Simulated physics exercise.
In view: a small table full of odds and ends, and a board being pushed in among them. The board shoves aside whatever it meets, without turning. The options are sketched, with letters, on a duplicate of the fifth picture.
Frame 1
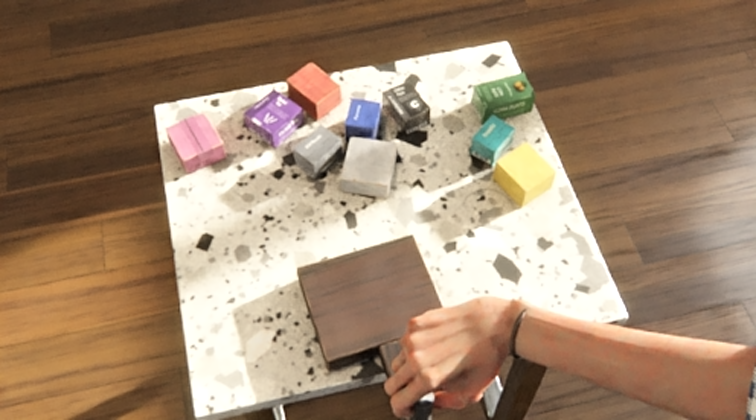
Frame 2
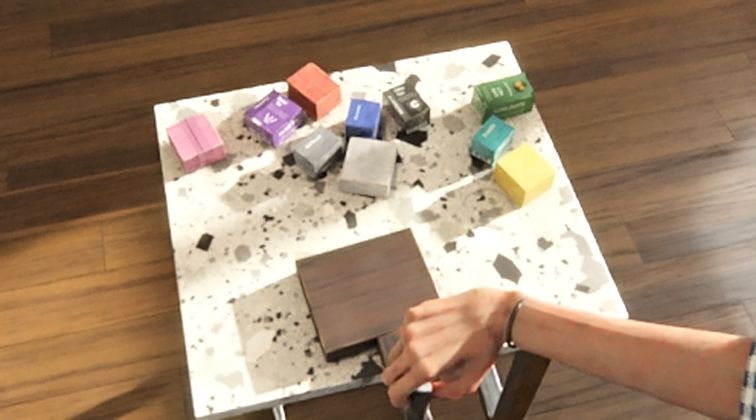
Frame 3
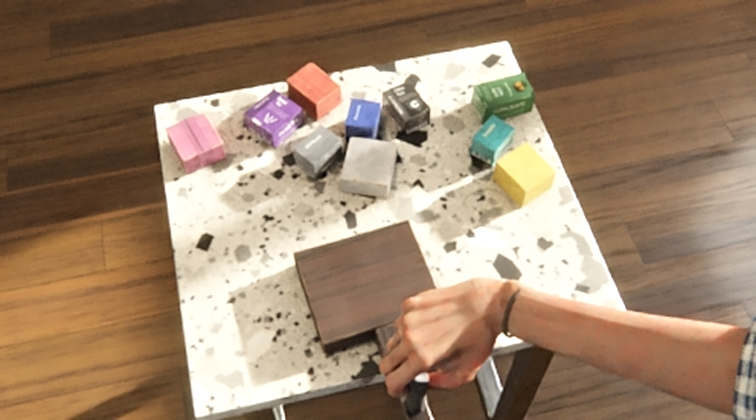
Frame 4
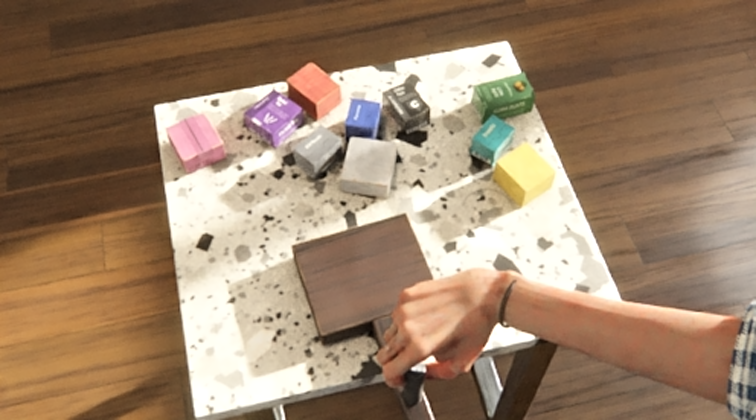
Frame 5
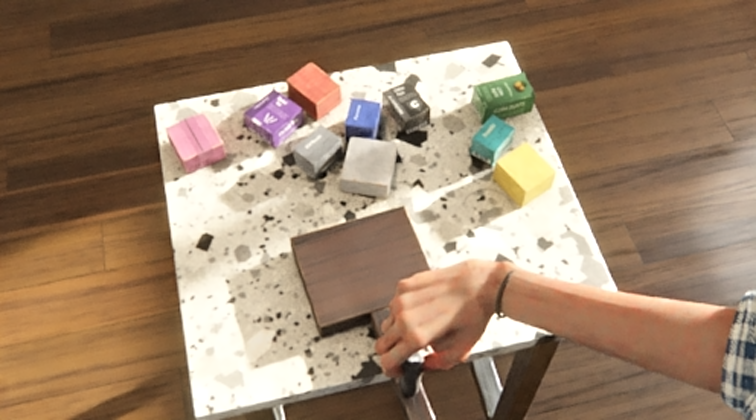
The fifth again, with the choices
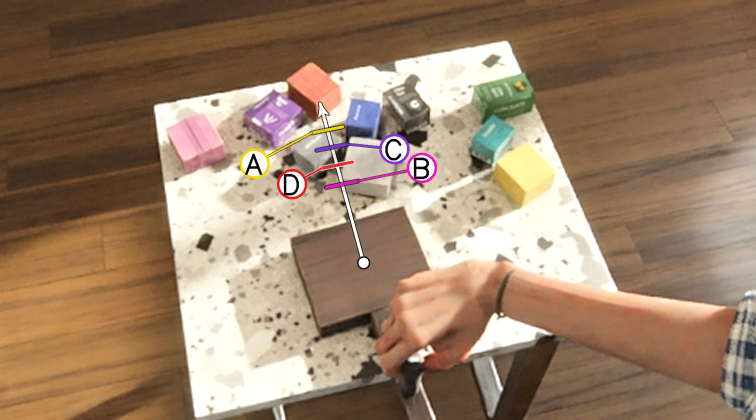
A dark wooden board crept a short way up the speckled table, pushed by a hand at its lower edge, while the colourful little boxes and blocks beyond it stayed where they were.
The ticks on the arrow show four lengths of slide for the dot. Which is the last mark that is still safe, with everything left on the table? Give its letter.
The farthest safe stop is D.
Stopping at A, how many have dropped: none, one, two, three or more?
In all, two.
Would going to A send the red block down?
By then, yes.
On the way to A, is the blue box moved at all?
Yes.
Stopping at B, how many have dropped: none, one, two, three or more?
By then, none.
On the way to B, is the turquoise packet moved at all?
By then, no.
On the marked copy, A at (327, 130); B at (342, 184); C at (332, 147); D at (337, 165); the arrow from (364, 263) to (320, 104); the white dot at (364, 263).
Taking D. A third of the way, board (354, 232); blue box (362, 118); white block (362, 155).
Two thirds of the way, board (344, 197); blue box (357, 90); white block (350, 126).
When it is over, board (337, 172); red block (300, 77); blue box (348, 71); nothing has fallen.
As for the rest, A drops the red block and blue box; B is safe but short; C drops the red block and blue box.
